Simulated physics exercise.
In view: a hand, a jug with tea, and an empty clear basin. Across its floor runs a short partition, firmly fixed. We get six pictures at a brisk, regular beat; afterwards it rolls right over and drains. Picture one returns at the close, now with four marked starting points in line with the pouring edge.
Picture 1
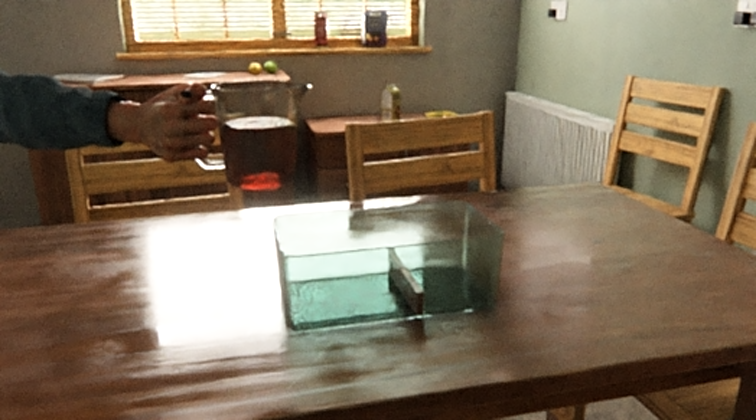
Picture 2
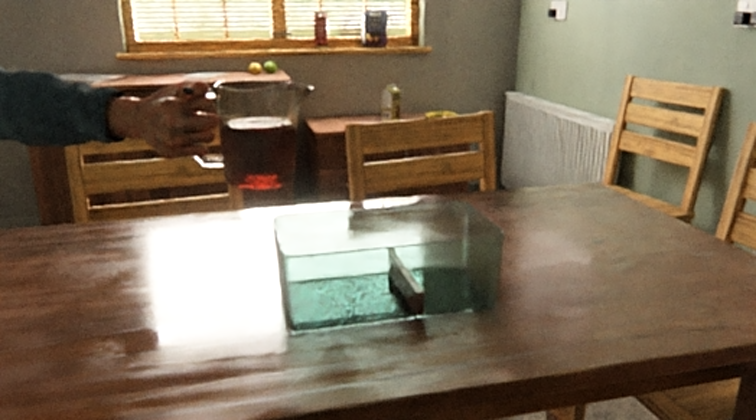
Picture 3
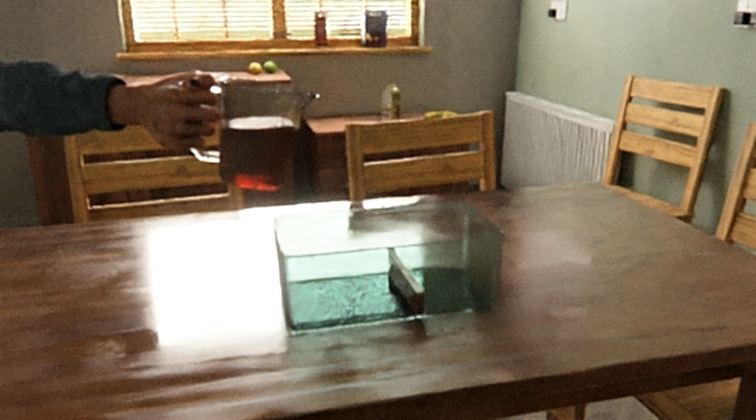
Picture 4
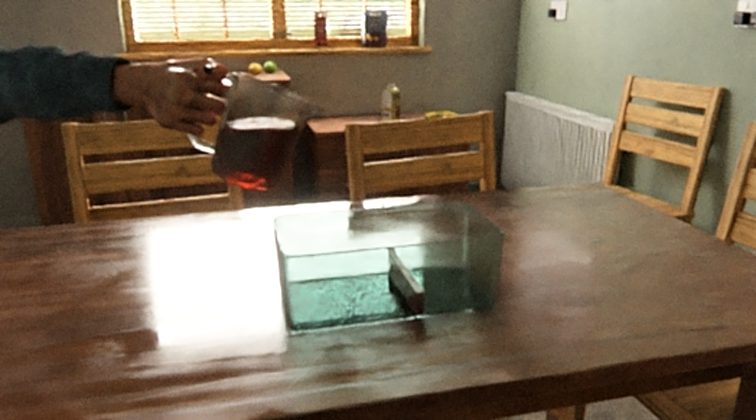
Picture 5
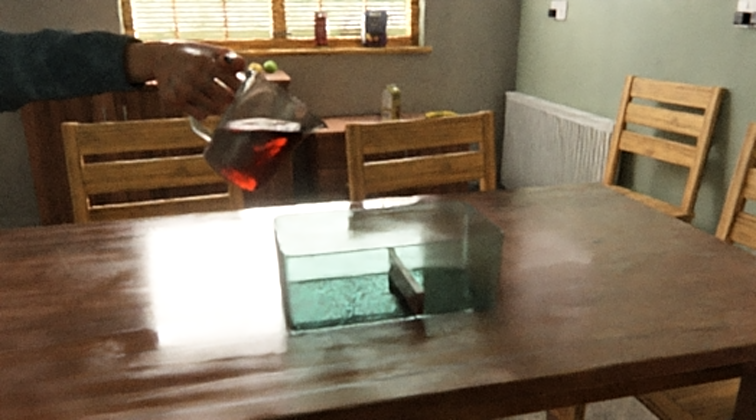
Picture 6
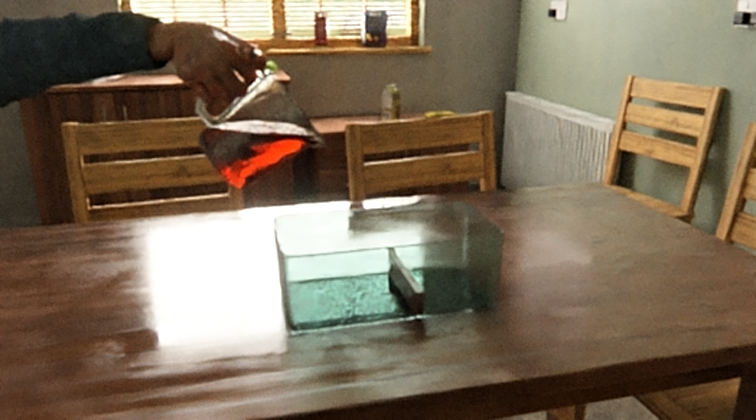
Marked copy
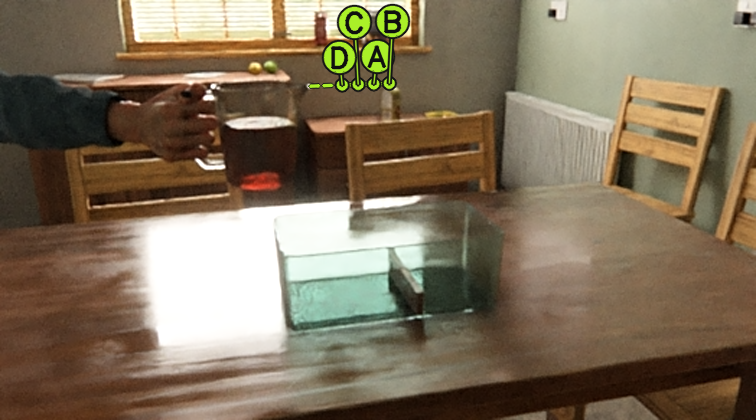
In a dining room, a hand reached in from the left holding a jug of tea, then tilted it steeply rightward above a table with a clear, partitioned basin, without any tea leaving the jug.
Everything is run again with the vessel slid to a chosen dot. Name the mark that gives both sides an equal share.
A beats the others.
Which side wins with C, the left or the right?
More ends on the left.
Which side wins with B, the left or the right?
More ends on the right.
On the marked copy, A at (373, 83); B at (389, 83); C at (358, 84); D at (342, 85).
With A, about 55 % ends left of the wall and 43 % right of it.
With B, about 24 % ends left of the wall and 71 % right of it; 4 % is lost outside.
With C, about 82 % ends left of the wall and 11 % right of it; 7 % is lost outside.
With D, about 86 % ends left of the wall and 7 % right of it; 7 % is lost outside.
